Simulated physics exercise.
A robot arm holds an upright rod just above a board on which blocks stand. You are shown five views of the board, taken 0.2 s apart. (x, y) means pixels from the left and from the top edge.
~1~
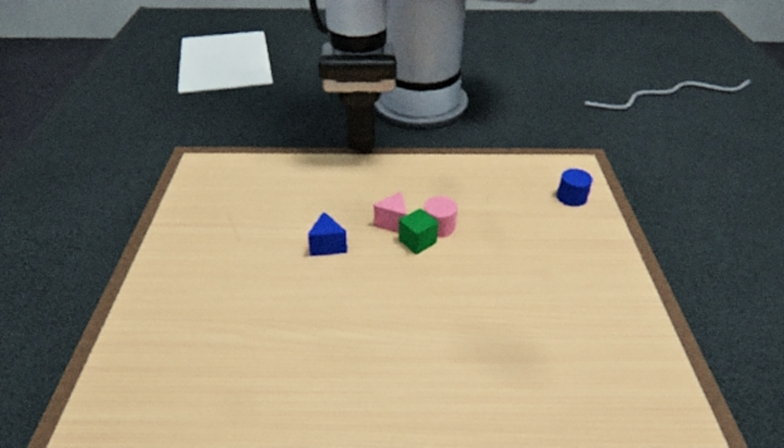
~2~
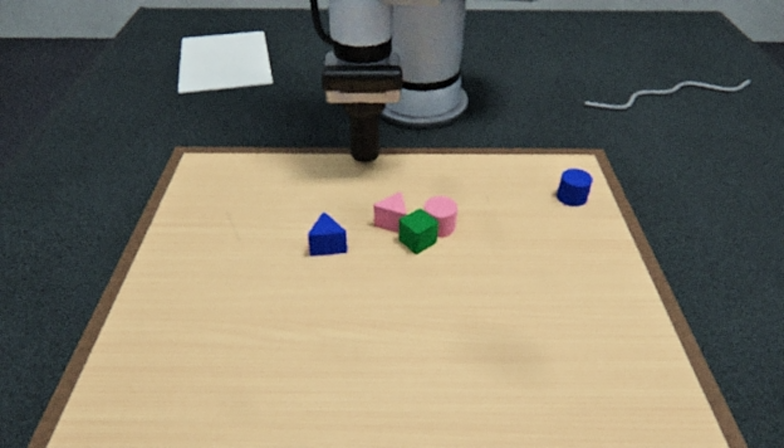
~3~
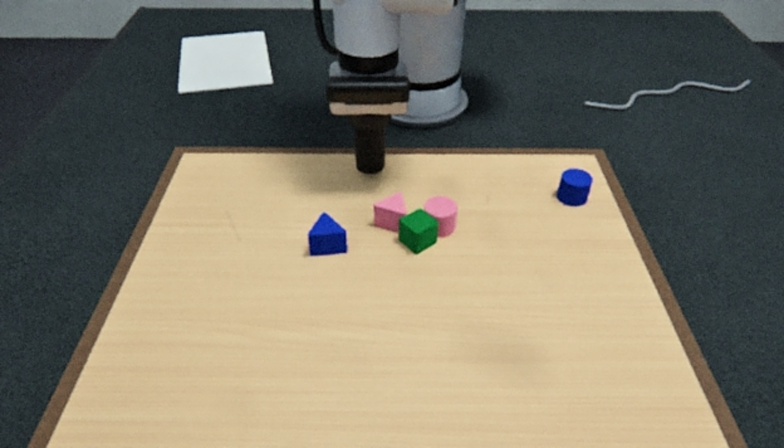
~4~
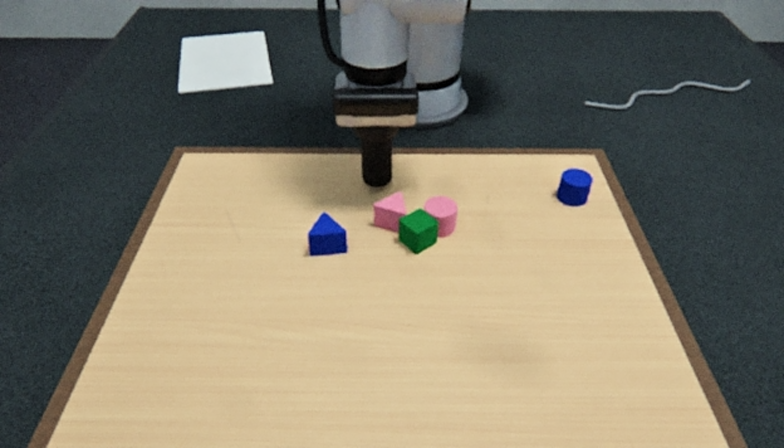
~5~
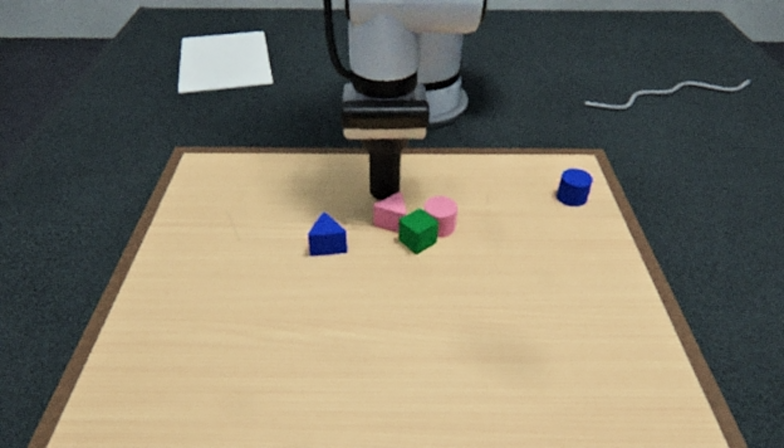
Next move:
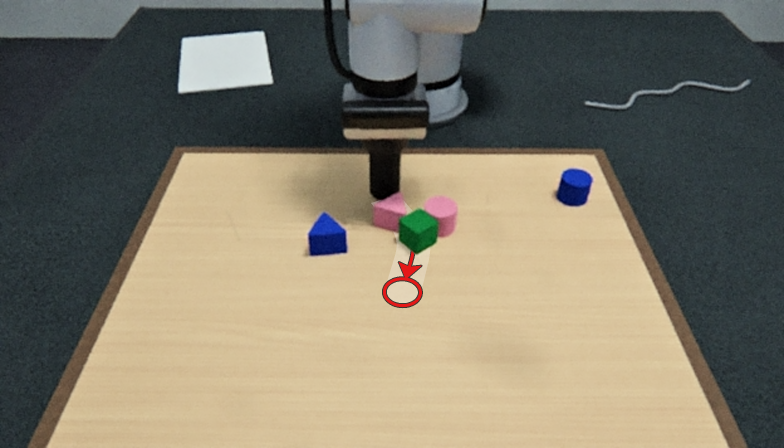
On a wooden board, a robot arm moving its upright rod slightly forward and right, nearing the pink triangular block among still blocks.
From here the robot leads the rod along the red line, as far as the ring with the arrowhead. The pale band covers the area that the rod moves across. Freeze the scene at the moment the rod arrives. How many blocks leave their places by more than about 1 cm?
The count is two.
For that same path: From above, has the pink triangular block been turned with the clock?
Going by the path, yes.
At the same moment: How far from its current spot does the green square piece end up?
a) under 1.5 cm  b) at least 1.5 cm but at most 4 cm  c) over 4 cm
The answer is c.
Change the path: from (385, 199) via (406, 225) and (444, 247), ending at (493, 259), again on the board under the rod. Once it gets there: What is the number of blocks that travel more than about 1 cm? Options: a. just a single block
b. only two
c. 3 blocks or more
Correct choice: C.
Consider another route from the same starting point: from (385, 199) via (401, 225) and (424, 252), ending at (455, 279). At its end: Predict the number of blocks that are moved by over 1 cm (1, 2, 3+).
My count: 2.
Drawn move, from (385, 199) over (406, 224) and (412, 256) to (402, 292).
What follows on the original path. One third of the way, rod (406, 218); pink triangular block (396, 221), turned 45° clockwise; green square piece (423, 227), turned 15° anticlockwise.
Two thirds of the way, rod (412, 249); pink triangular block (391, 249), turned 100° clockwise; green square piece (442, 253), turned 60° anticlockwise; pink disc (444, 207).
At the end, rod (403, 285); blue triangular block still; pink triangular block (372, 267), turned 135° clockwise; green square piece (445, 260), turned 110° anticlockwise; pink disc (444, 207).
